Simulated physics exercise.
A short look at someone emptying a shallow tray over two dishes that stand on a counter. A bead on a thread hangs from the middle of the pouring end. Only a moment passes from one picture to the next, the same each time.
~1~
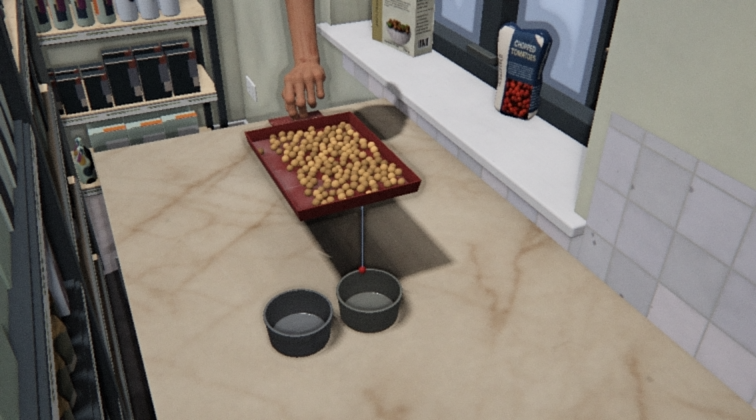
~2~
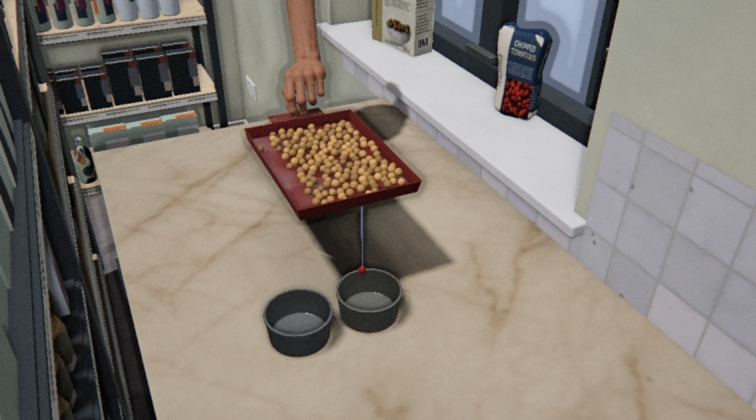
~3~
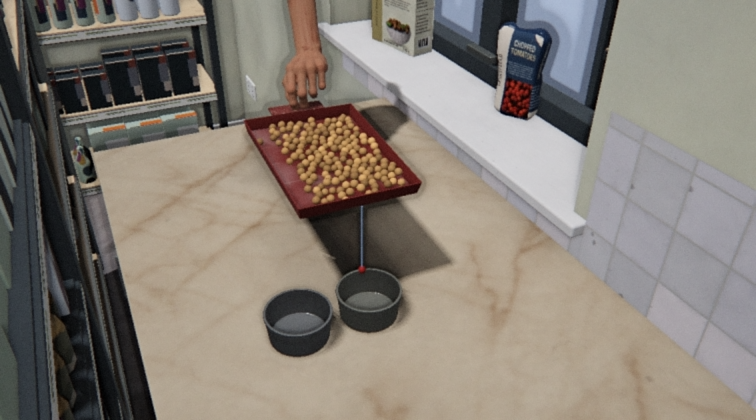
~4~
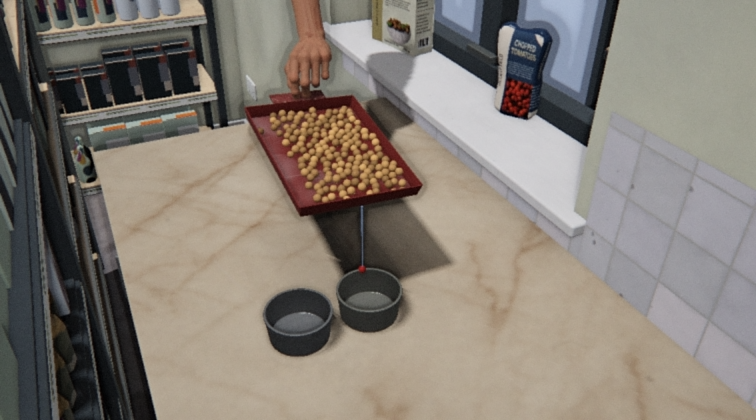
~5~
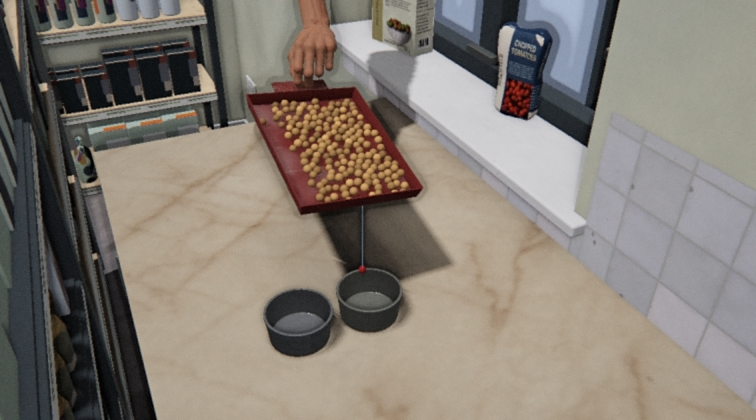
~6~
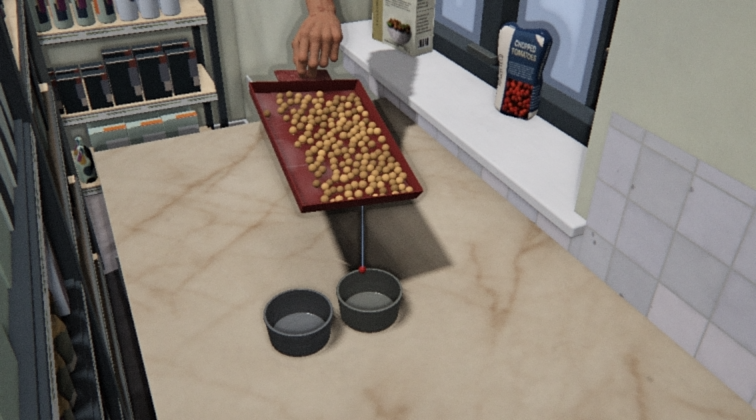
A hand gripping the far end of a dark red tray of round tan beads tilts it gradually toward its right front corner above a beige marbled counter, seen from above at a fixed angle. Two dark grey dishes stand below the tray, a small red bead hangs on a thread, and packages line the white windowsill at right. The load shifts slightly rightward, baring more of the tray's left side.
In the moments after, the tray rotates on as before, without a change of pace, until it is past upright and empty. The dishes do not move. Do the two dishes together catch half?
Together they catch less than half.
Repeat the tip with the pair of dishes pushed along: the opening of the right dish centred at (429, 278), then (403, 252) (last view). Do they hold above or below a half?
The first try: More than half. The second: Below a half.
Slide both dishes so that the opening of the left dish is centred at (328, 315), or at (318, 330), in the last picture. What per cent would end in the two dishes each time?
Roughly 30 per cent, and 10 per cent.
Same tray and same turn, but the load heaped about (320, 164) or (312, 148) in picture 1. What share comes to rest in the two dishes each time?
The first gives 10 %, the second 0 %.
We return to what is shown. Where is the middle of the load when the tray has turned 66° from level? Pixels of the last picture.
Roughly at (388, 176).
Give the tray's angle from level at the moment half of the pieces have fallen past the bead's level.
At about 95°.
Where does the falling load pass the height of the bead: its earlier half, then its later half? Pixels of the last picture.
At about (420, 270), then at (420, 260).
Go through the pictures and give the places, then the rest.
The first picture shows corners of the pouring end at (300, 209) and (418, 180), level; middle of the load at (331, 161), round wooden beads; left dish at (311, 343); right dish at (383, 319); bead on its thread at (362, 270).
The second picture shows corners of the pouring end at (300, 208) and (418, 180), level; middle of the load at (331, 159).
The third picture shows corners of the pouring end at (300, 207) and (418, 181), tipped barely, lowest at the right corner; middle of the load at (331, 155).
The fourth picture shows corners of the pouring end at (302, 205) and (419, 184), tipped a little, lowest at the right corner; middle of the load at (332, 150).
The fifth picture shows corners of the pouring end at (303, 204) and (420, 186), tipped clearly, lowest at the right corner; middle of the load at (335, 146).
The sixth picture shows corners of the pouring end at (305, 203) and (420, 189), tipped clearly, lowest at the right corner; middle of the load at (340, 144), nearly all on the move; left dish at (311, 343); right dish at (383, 319).
Soon, tray tipped steeply; most on the tray; a stray few outside both; a small part in the air.
A while on, tray tipped past a quarter turn; a small part on the tray; a small part in the right dish; about two thirds outside both; about a quarter in the air.
Towards the end, tray tipped past a quarter turn; a stray few in the left dish; a small part in the right dish; nearly all outside both.
Finally, tray tipped past a quarter turn; a stray few in the left dish; a small part in the right dish; nearly all outside both.
